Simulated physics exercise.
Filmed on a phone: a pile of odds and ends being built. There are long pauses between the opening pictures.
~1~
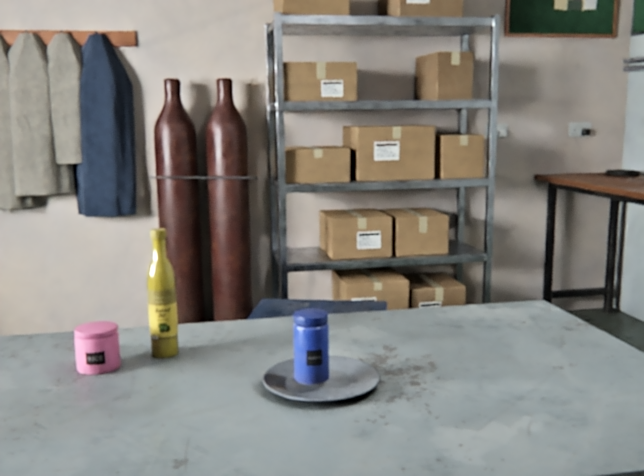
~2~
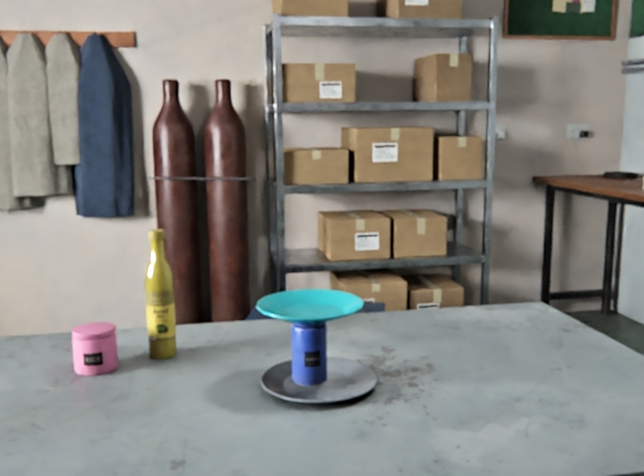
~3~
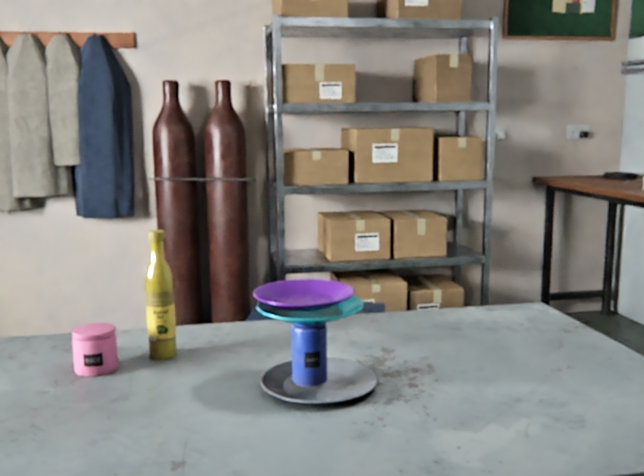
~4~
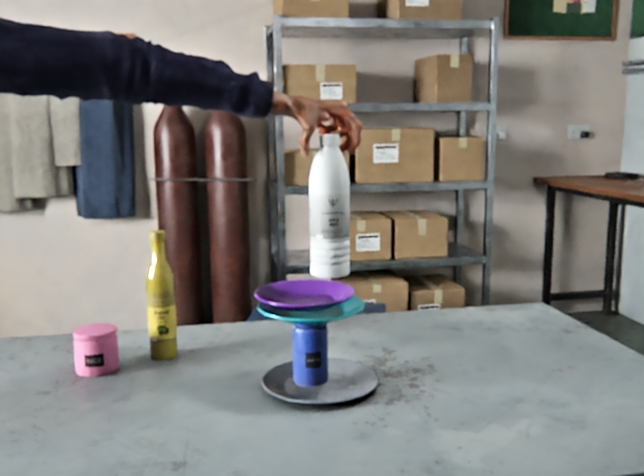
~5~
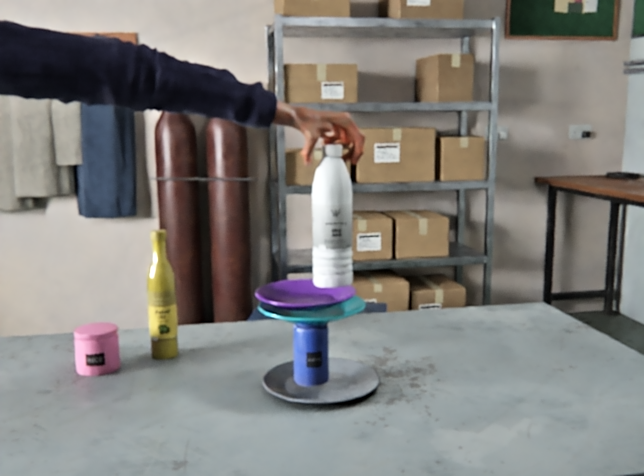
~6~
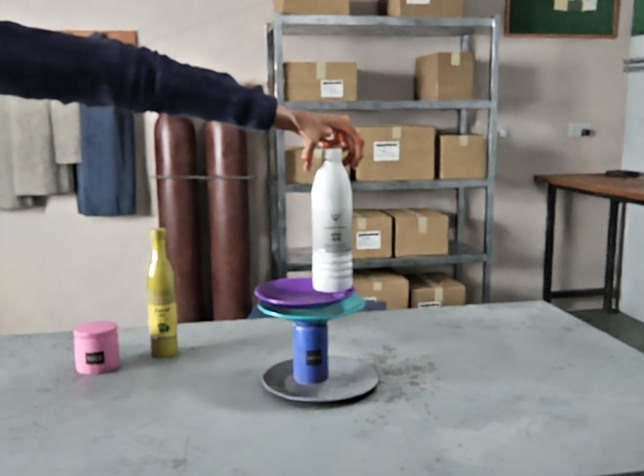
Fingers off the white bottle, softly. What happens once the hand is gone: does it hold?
Here the pile holds.
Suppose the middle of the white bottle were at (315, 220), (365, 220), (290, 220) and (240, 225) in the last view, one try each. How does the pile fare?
First, it keeps its balance; second, it loses its balance; third, it stays up; fourth, it loses its balance.
Then, 0.20 s past the last view, nothing moves.
Then, 1.10 s past the last view, white bottle resting near (333, 220).
Finally, all 7 still in place. Final places as the last picture's camera would see them, white bottle near (333, 220). The pile keeps its balance.
